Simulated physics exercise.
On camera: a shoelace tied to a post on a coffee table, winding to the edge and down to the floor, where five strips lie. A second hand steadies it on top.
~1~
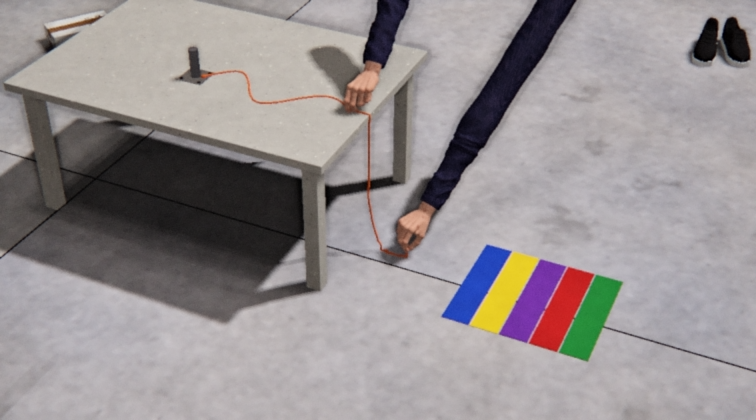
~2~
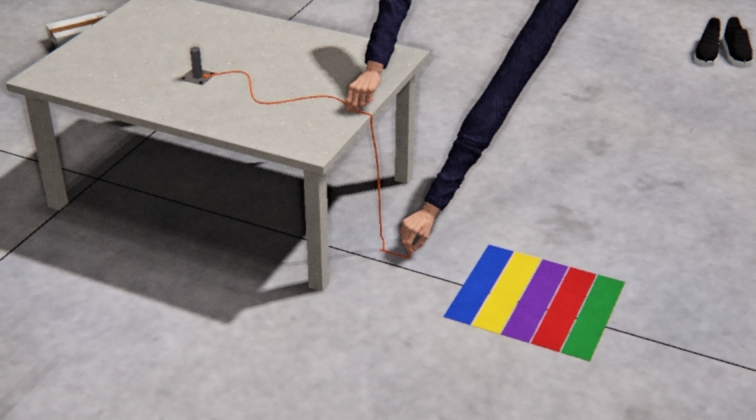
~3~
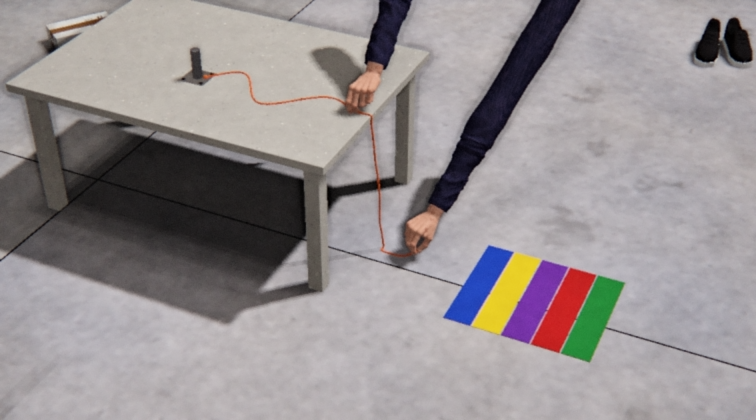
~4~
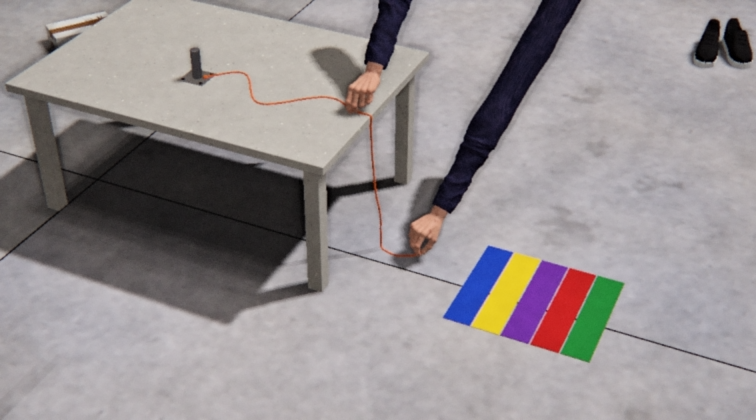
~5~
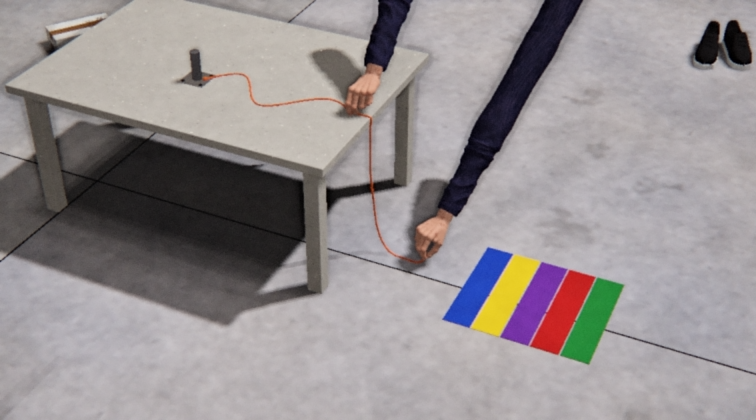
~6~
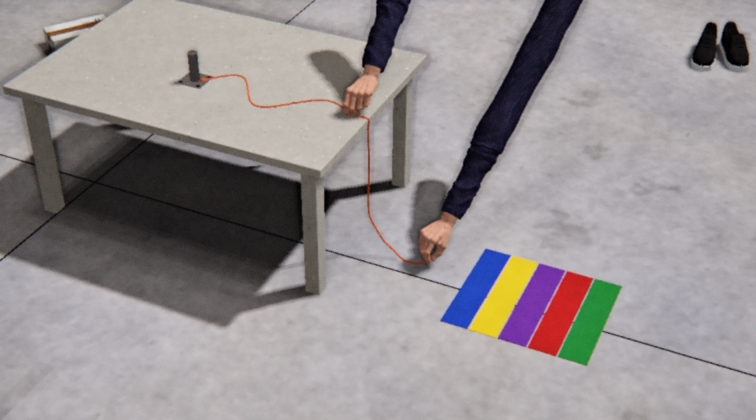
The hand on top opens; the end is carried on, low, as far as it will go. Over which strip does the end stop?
The end stops over the red strip.
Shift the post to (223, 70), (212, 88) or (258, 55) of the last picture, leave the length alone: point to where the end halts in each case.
Near (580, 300), (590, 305) and (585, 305).
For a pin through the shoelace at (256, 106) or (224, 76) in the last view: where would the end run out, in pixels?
In that order: (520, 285) and (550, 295).
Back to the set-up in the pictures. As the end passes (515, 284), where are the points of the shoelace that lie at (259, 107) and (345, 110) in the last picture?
About (300, 101), and the other about (370, 141).
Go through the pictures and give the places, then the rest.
The first picture shows end (408, 249); blue (463, 307); yellow (492, 315); purple (520, 324); red (550, 333); green (580, 342).
The second picture shows end (412, 250); shoelace through (233, 72) (255, 101) (321, 97) (371, 120) (379, 180) (382, 237).
The third picture shows end (417, 252).
The fourth picture shows end (421, 253); shoelace through (233, 73) (255, 101) (321, 97) (371, 121) (374, 180) (381, 237).
The fifth picture shows end (426, 257).
The sixth picture shows end (431, 260); shoelace through (231, 75) (253, 104) (318, 100) (368, 124) (369, 182) (384, 240).
Soon after, end near (515, 284); over yellow.
After that, end near (545, 292); over purple.
At the stop, end near (562, 297); over red. It gets as far as the red strip.
